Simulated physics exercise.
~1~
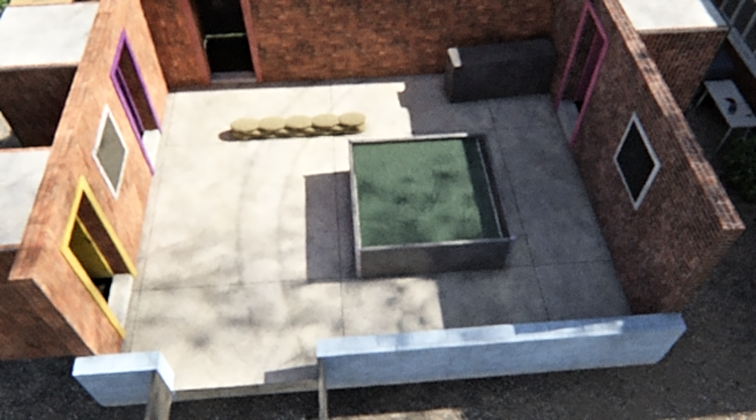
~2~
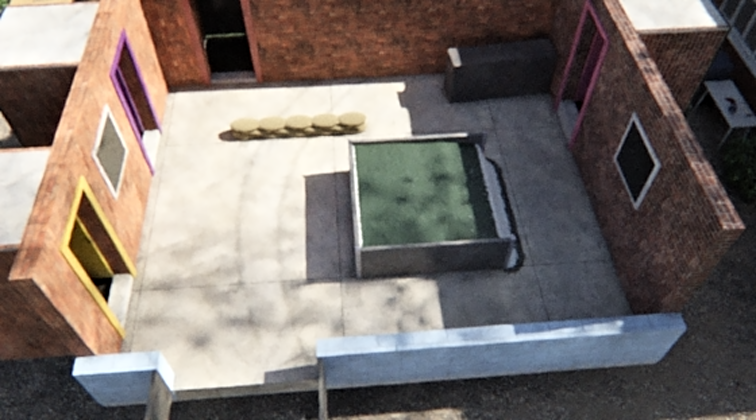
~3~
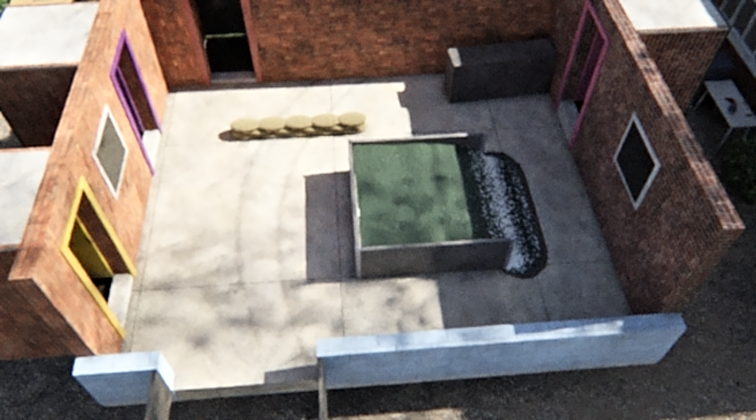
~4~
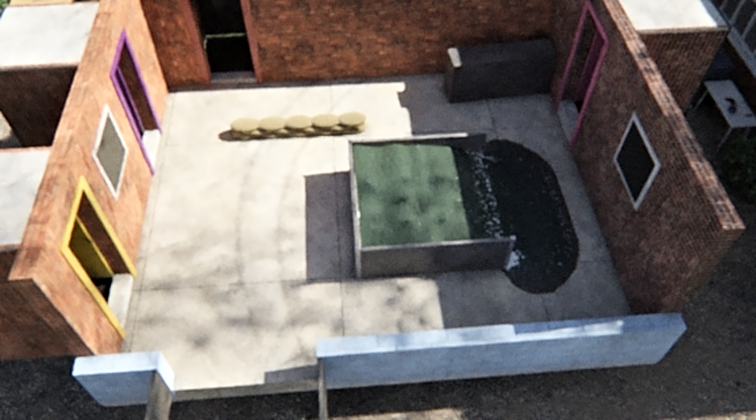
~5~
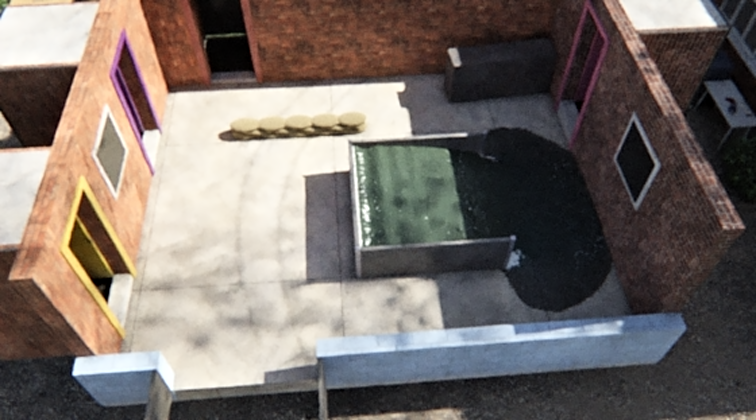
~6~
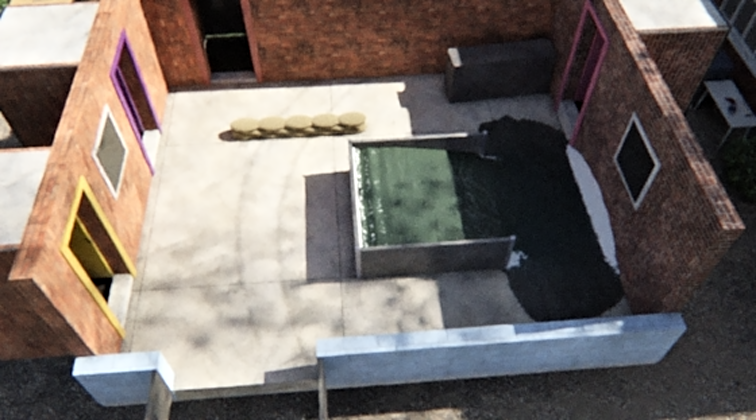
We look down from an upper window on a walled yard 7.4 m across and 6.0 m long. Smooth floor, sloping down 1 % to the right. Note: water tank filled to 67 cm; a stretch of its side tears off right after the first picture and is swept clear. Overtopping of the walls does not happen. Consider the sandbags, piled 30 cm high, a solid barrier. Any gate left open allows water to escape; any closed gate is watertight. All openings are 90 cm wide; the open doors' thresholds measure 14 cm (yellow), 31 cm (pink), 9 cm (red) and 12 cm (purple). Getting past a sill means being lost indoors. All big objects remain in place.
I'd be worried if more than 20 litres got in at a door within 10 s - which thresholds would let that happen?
In order: Yellow door: Falls short; pink door: Falls short; red door: Falls short; purple door: Falls short.
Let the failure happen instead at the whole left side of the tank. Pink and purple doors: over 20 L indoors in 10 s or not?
Measured against that limit, pink comes out short of it and purple comes out beyond it.
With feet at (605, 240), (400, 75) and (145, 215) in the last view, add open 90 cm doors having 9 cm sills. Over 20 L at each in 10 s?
Taking them in order, the first gets enough, the second too little and the third too little.
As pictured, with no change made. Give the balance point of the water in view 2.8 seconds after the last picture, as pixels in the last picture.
Near (500, 207).
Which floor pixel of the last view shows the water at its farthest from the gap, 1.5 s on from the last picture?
About pixel (541, 71).
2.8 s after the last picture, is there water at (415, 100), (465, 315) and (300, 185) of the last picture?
Point 1: Reached; point 2: Reached; point 3: Unreached.
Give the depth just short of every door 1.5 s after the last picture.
Depths: Yellow door 0 cm, pink door 25 cm, red door 0 cm, purple door 0 cm.
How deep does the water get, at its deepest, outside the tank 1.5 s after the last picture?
About 52 cm.
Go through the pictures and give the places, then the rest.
Still water, 67 cm deep, in the water tank at (426, 190), in the first picture.
Water pours out at (491, 204) and has run 1.2 m, to a hidden place; typically 9 cm deep outside, 67 cm at the water tank's back, in the second picture.
Water pours out at (491, 205) and has run 1.3 m, to (500, 157); typically 12 cm deep outside, 67 cm at the water tank's back, in the third picture.
Water pours out at (491, 206) and has run 1.6 m, to (506, 144); typically 10 cm deep outside, 67 cm at the water tank's back, in the fourth picture.
Water pours out at (491, 206) and has run 2.0 m, to (557, 149); typically 8 cm deep outside, 60 cm at the water tank's back, in the fifth picture.
Water pours out at (491, 206) and has run 2.4 m, to (566, 136); typically 9 cm deep outside, 56 cm at the water tank's back, in the sixth picture.
Then, 0.7 s after the last picture water covers 20 % of the floor and is deepest (50 cm) near (583, 211); yellow door not reached, pink door 24 cm at the sill, 0 L in, red door not reached, purple door not reached.
Then, 1.5 s after the last picture water covers 25 % of the floor and is deepest (52 cm) near (642, 339); yellow door not reached, pink door 25 cm at the sill, 0 L in, red door not reached, purple door not reached.
Then, 2.8 s after the last picture water covers 55 % of the floor and is deepest (32 cm) near (534, 102); yellow door not reached, pink door 25 cm at the sill, 1 L in, red door not reached, purple door not reached.
Then, 5.3 s after the last picture water covers 95 % of the floor and is deepest (16 cm) near (156, 374); yellow door 14 cm at the sill, 4 L in, pink door 14 cm at the sill, 1 L in, red door 5 cm at the sill, 0 L in, purple door 11 cm at the sill, 0 L in.
Then, 9.3 s after the last picture water covers 95 % of the floor and is deepest (12 cm) near (346, 234); yellow door 4 cm at the sill, 6 L in, pink door 8 cm at the sill, 1 L in, red door 11 cm at the sill, 4 L in, purple door 7 cm at the sill, 1 L in.
